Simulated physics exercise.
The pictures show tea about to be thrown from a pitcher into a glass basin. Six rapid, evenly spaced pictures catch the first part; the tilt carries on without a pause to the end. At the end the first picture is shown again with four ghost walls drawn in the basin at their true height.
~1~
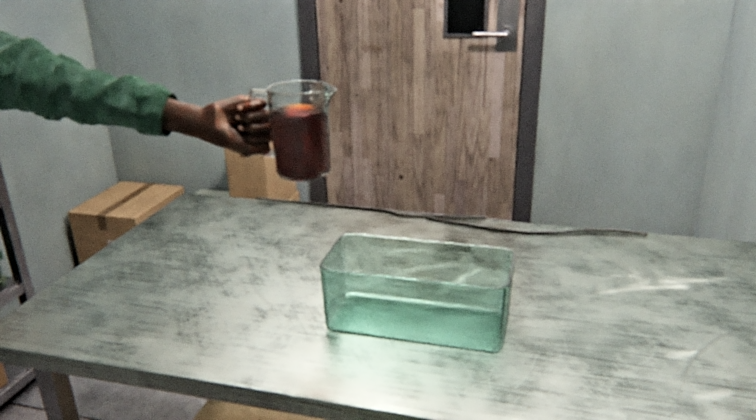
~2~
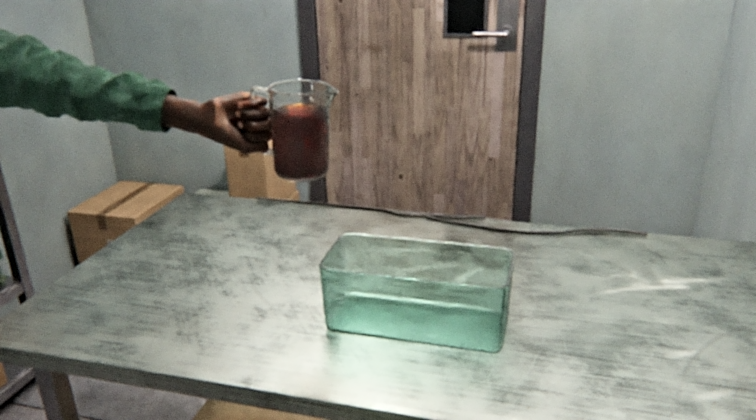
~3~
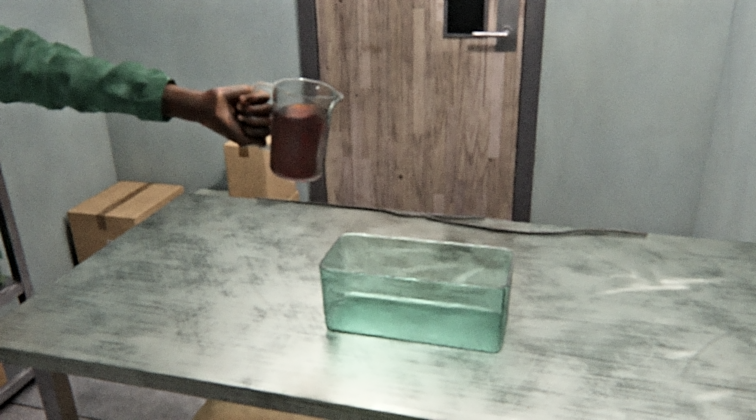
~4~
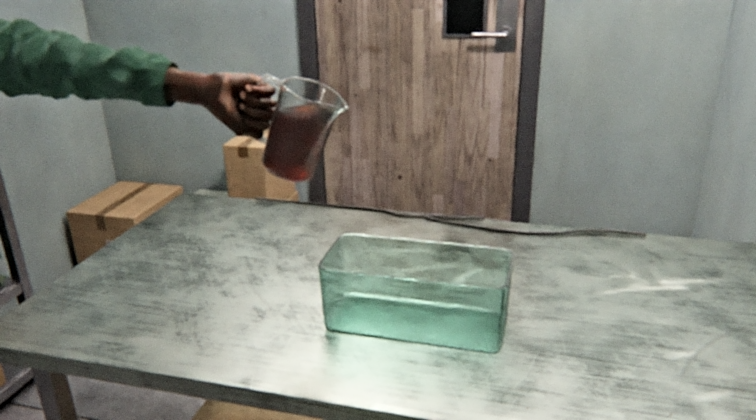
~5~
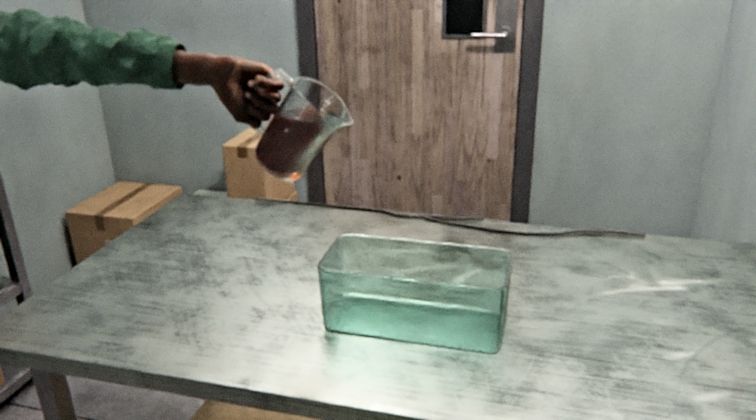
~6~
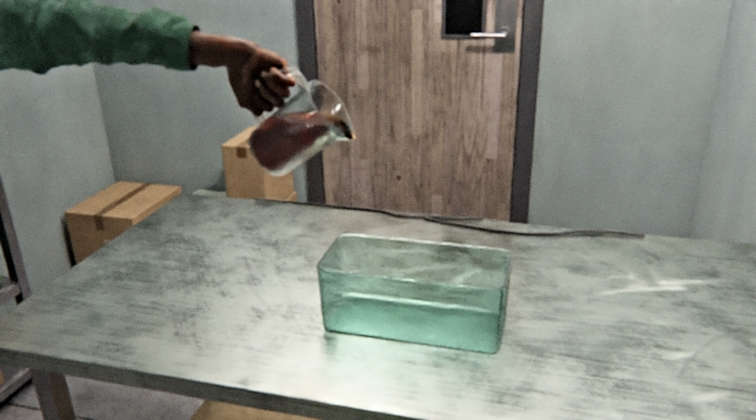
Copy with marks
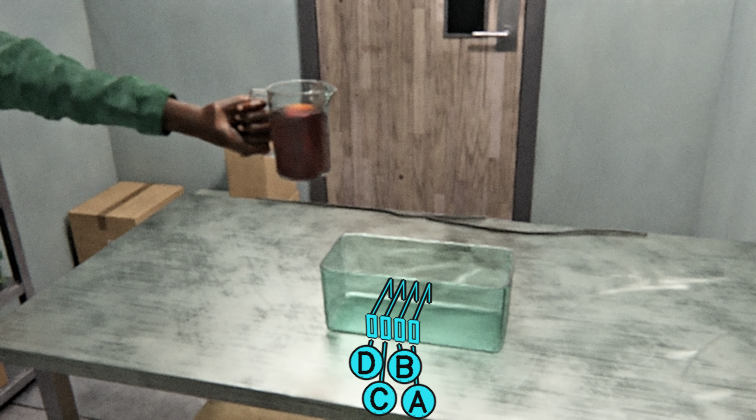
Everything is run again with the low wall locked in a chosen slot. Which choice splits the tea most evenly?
Go for C.
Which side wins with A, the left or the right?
The left one.
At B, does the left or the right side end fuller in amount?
The left side.
In cyan, A at (413, 346); B at (399, 344); C at (385, 342); D at (371, 341).
With A, about 83 % ends left of the wall and 8 % right of it; 8 % is lost outside.
With B, about 75 % ends left of the wall and 13 % right of it; 12 % is lost outside.
With C, about 50 % ends left of the wall and 47 % right of it; 3 % is lost outside.
With D, about 11 % ends left of the wall and 86 % right of it; 3 % is lost outside.
